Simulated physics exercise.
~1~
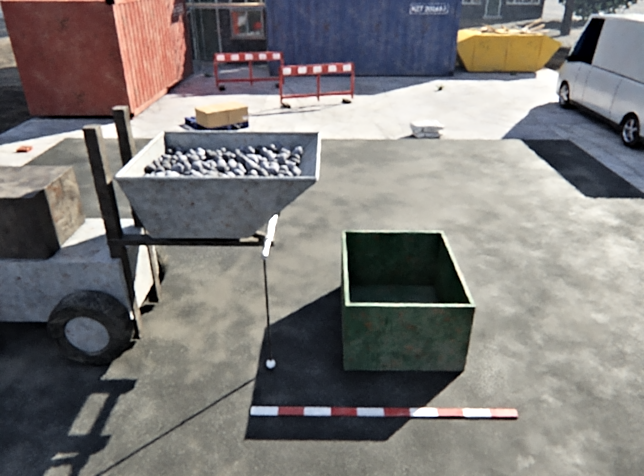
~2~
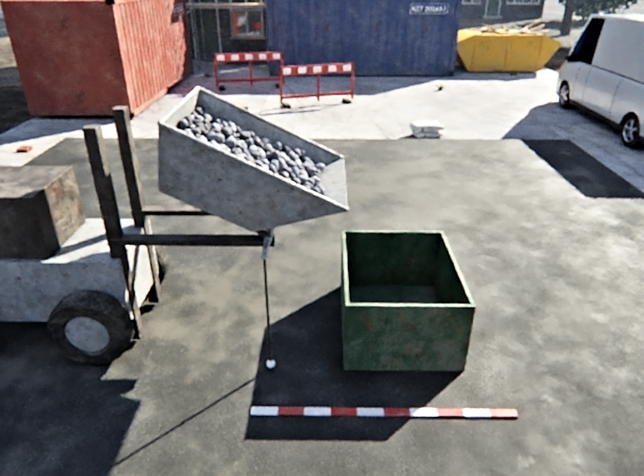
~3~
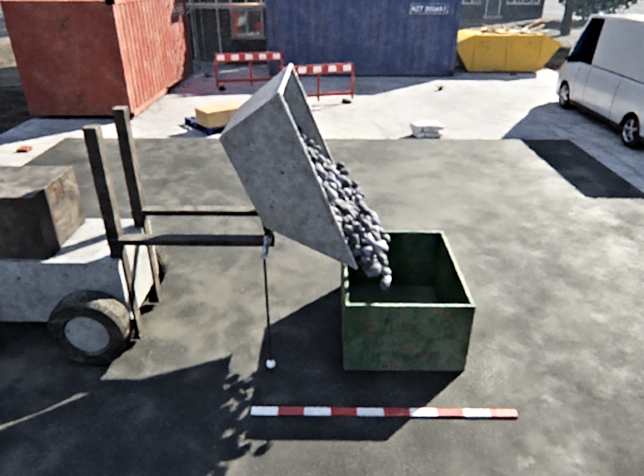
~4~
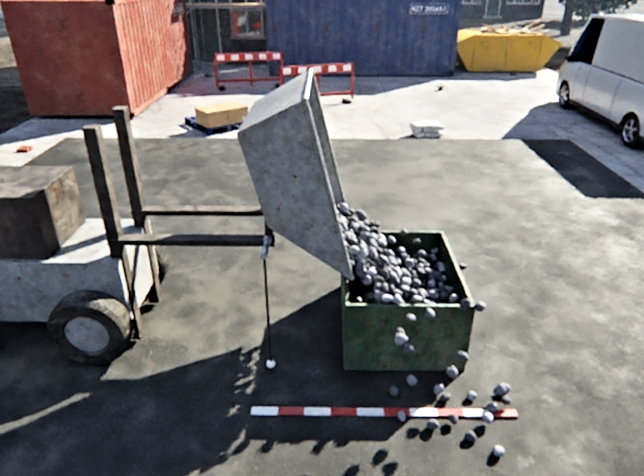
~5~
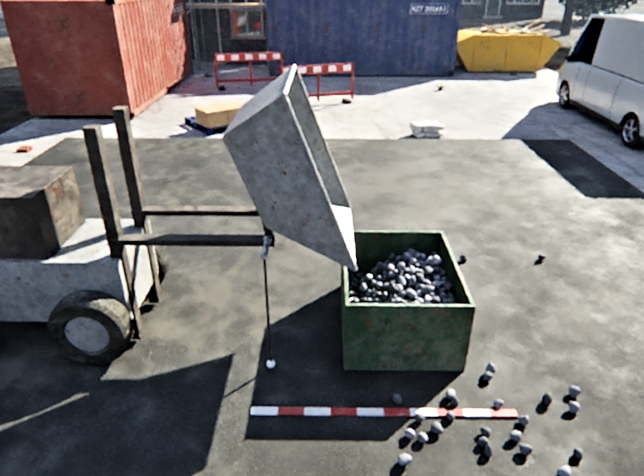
In a paved yard, a fork truck on the left tipped a grey skip of rounded stones steeply to the right, pouring most into a green bin while some spilled over the front and scattered on the ground, before the emptied skip rocked back slightly.
